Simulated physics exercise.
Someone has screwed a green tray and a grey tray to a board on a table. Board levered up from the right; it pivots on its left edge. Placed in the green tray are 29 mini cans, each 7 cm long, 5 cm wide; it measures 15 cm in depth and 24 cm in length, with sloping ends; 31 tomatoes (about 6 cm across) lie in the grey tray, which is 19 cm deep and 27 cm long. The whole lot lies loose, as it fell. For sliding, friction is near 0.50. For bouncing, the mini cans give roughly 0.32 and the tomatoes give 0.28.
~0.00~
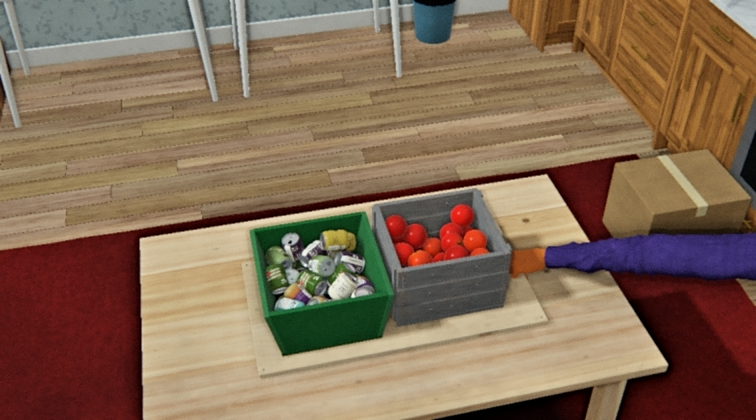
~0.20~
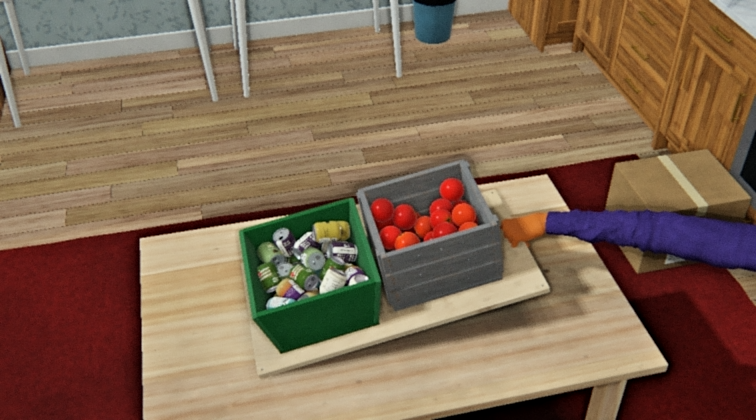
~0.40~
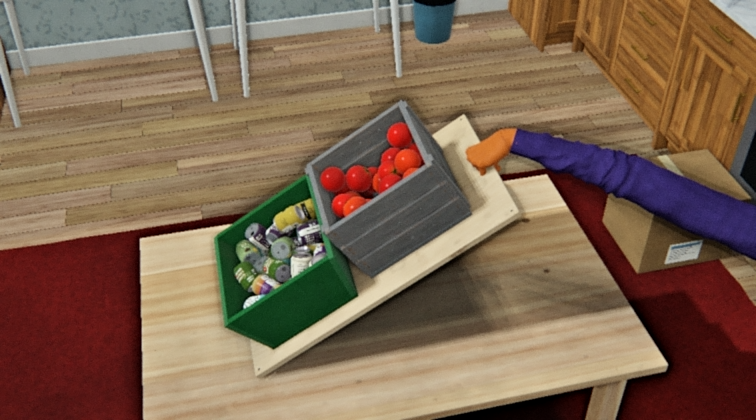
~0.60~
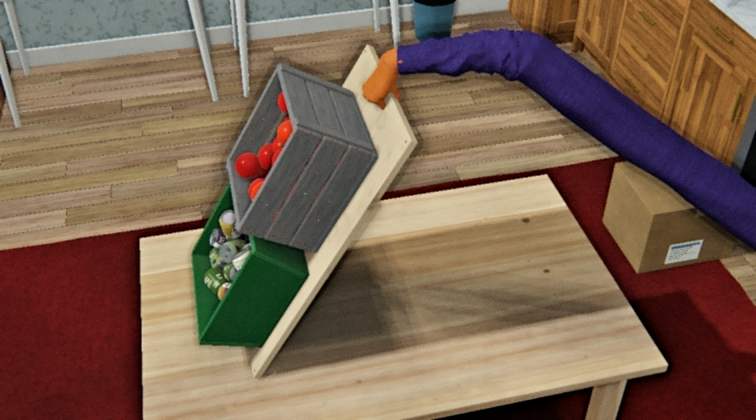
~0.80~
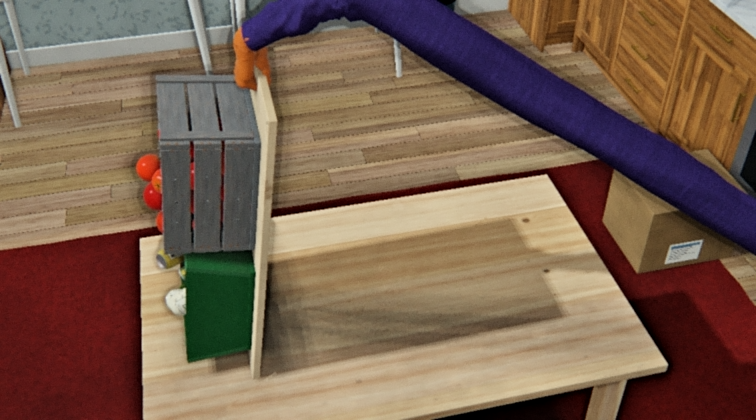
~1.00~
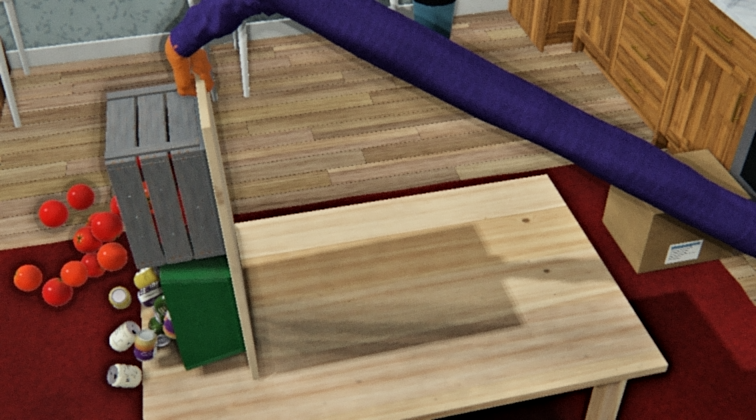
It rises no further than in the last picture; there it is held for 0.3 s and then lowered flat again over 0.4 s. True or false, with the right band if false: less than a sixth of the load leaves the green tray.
False, above half leaves.
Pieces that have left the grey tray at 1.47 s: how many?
Count for the grey tray: Roughly 25.
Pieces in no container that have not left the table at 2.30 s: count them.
I'd put it at close to 8.
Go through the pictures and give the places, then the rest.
In the first frame (we follow the rim corner now nearest the camera), green tray at (269, 314); grey tray at (403, 270); tilt 0°; nothing out yet.
In the second frame, green tray at (257, 315); grey tray at (386, 255); tilt 9°.
In the third frame, green tray at (228, 322); grey tray at (330, 229); tilt 32°.
In the fourth frame, green tray at (200, 339); grey tray at (240, 226); tilt 59°.
In the fifth frame, green tray at (187, 358); grey tray at (164, 248); tilt 82°; 2 out, the lowest can at (172, 256).
In the sixth frame, green tray at (184, 366); grey tray at (136, 263); tilt 91°; 20 out, the lowest can at (125, 376).
After 1.21 s, tilt 91°; 17 of 29 out of the green tray and 18 of 31 out of the grey tray.
After 1.47 s, tilt 56°; 23 of 29 out of the green tray and 25 of 31 out of the grey tray.
After 1.83 s, tilt 0°; 26 of 29 out of the green tray and 28 of 31 out of the grey tray.
When it is over (at 2.30 s), 26 of 29 out of the green tray and 28 of 31 out of the grey tray. Asked share, 26 of 29, 90 per cent.
